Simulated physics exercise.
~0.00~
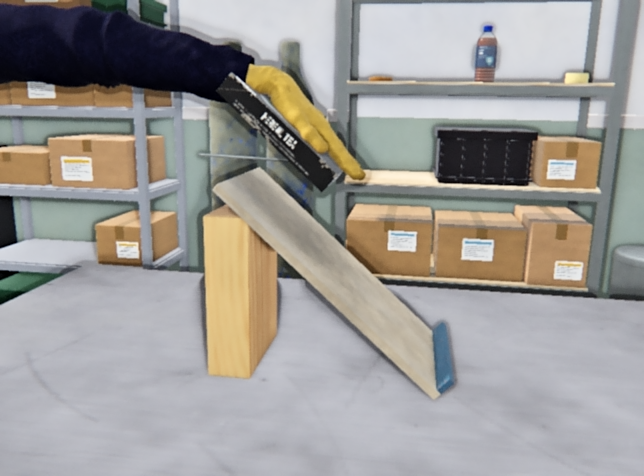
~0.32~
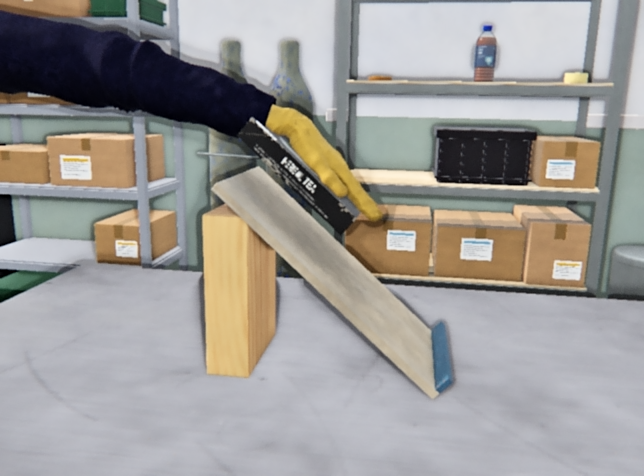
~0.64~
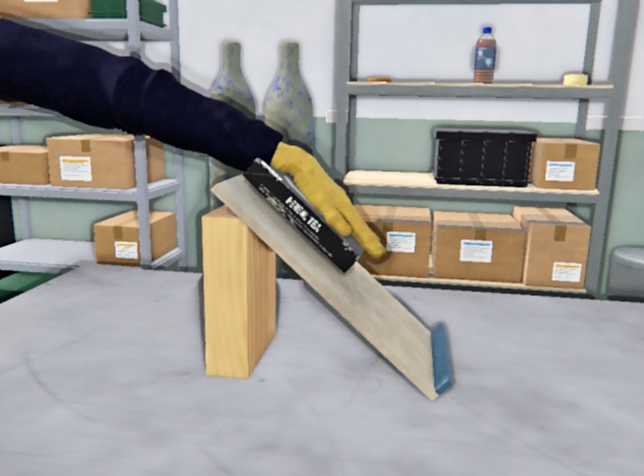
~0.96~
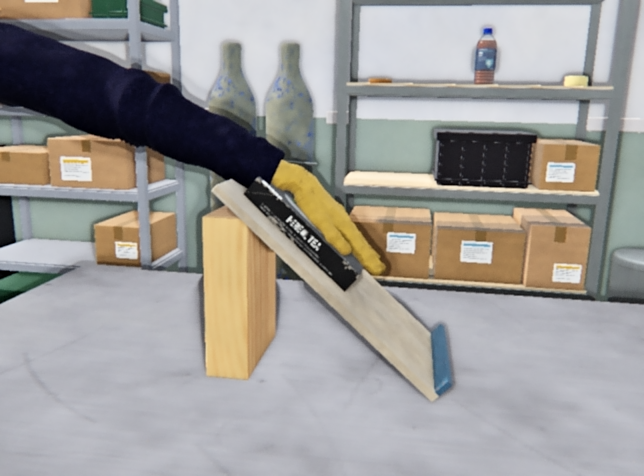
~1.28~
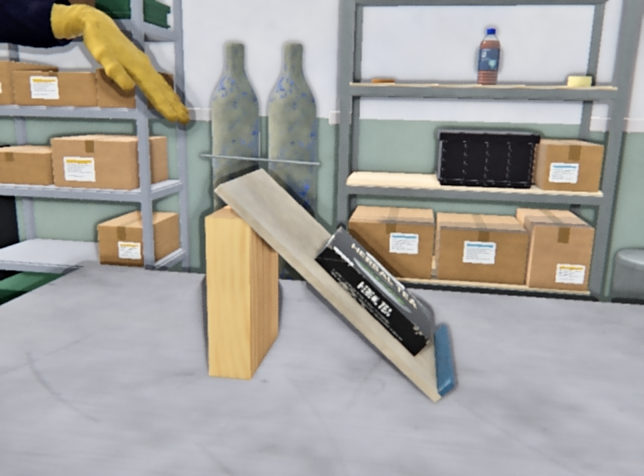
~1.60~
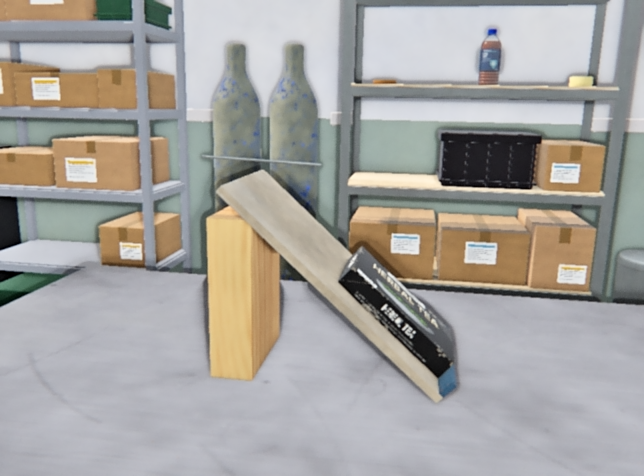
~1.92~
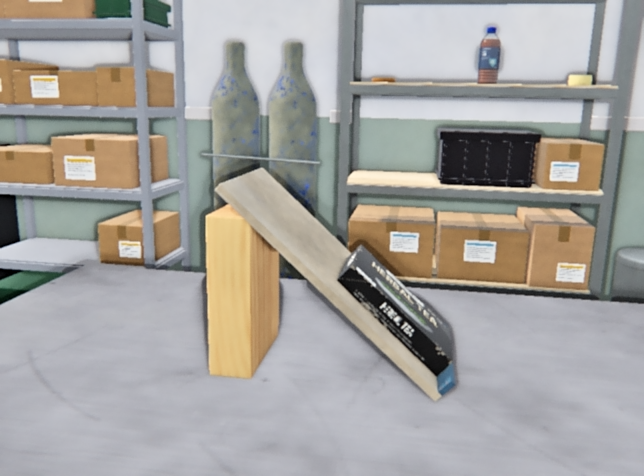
On a sloping board, a gloved hand releases a black packet, which slides down and stops.
